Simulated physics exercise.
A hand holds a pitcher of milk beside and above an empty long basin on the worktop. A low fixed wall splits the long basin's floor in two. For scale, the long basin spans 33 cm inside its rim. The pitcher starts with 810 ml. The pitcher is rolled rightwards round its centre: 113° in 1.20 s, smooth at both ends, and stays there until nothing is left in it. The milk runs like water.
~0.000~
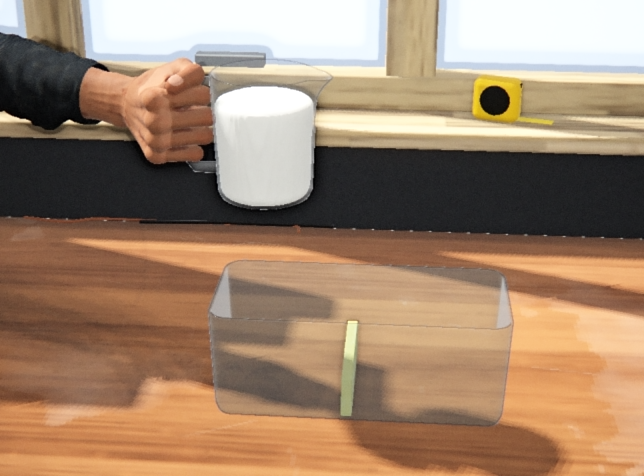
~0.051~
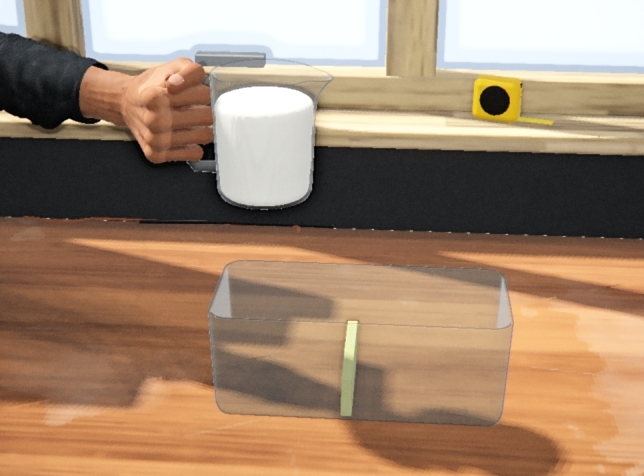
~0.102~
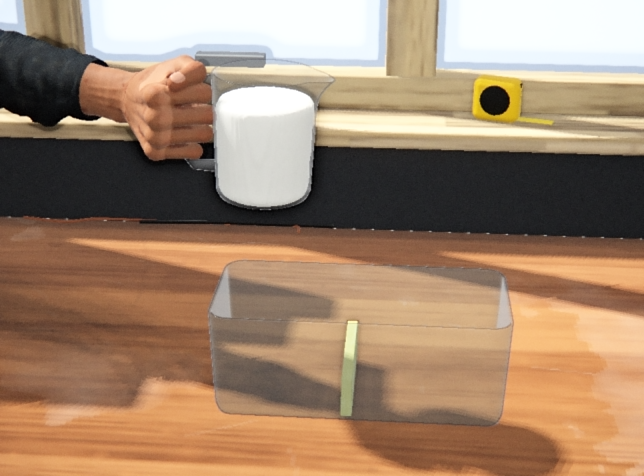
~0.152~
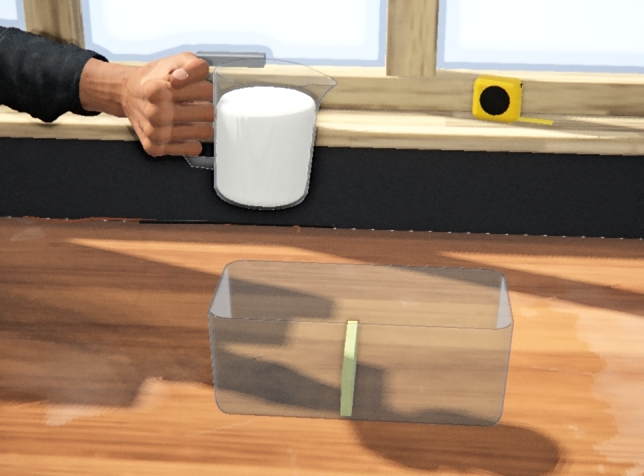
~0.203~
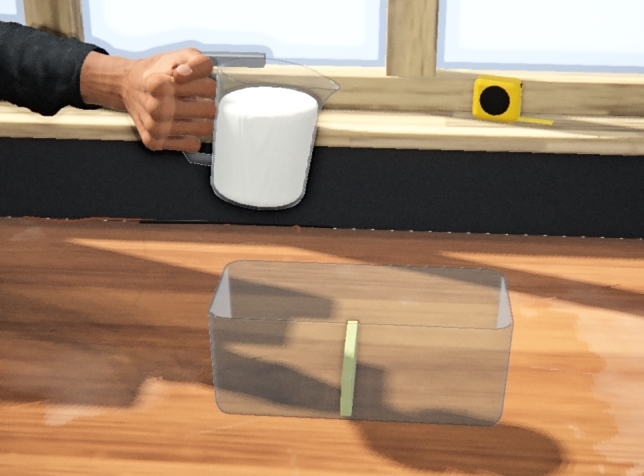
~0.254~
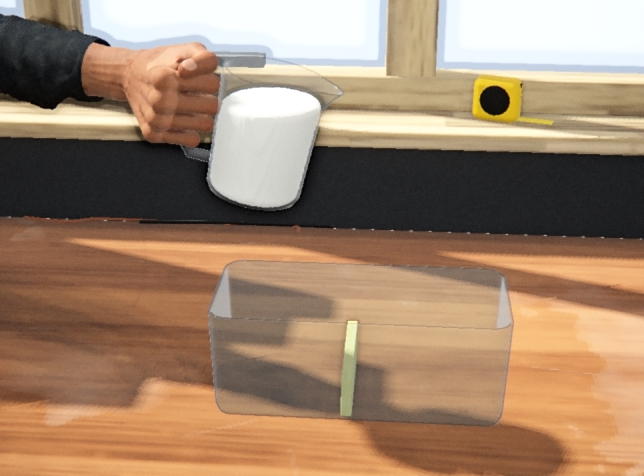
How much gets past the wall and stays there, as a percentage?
Roughly 92 per cent is past the wall.
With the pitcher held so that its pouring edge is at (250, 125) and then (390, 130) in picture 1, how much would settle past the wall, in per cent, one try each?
First 5, then 90 per cent.
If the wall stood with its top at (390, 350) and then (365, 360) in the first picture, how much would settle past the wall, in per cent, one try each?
First 65, then 85 per cent.
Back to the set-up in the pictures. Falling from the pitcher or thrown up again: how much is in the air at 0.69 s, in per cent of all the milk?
Near 14 in a hundred.
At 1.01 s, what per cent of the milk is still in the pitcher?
About 24 per cent.
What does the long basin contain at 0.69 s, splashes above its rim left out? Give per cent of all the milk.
Some 1 per cent.
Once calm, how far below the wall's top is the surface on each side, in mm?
Left about 46 mm, right about 16 mm.
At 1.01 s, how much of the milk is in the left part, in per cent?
Near 1 in a hundred.
After 0.69 s the tilt is 69° and 84 per cent is still to pour, 0 is left of the wall and 1 right of it.
After 1.01 s the tilt is 106° and 24 per cent is still to pour, 1 is left of the wall and 49 right of it.
After 1.34 s the tilt is 113° and 0 per cent is still to pour, 6 is left of the wall and 90 right of it.
After 1.70 s the tilt is 113° and 0 per cent is still to pour, 7 is left of the wall and 92 right of it.
In the end 7 per cent lies left of the wall, 92 right of it and 2 outside.
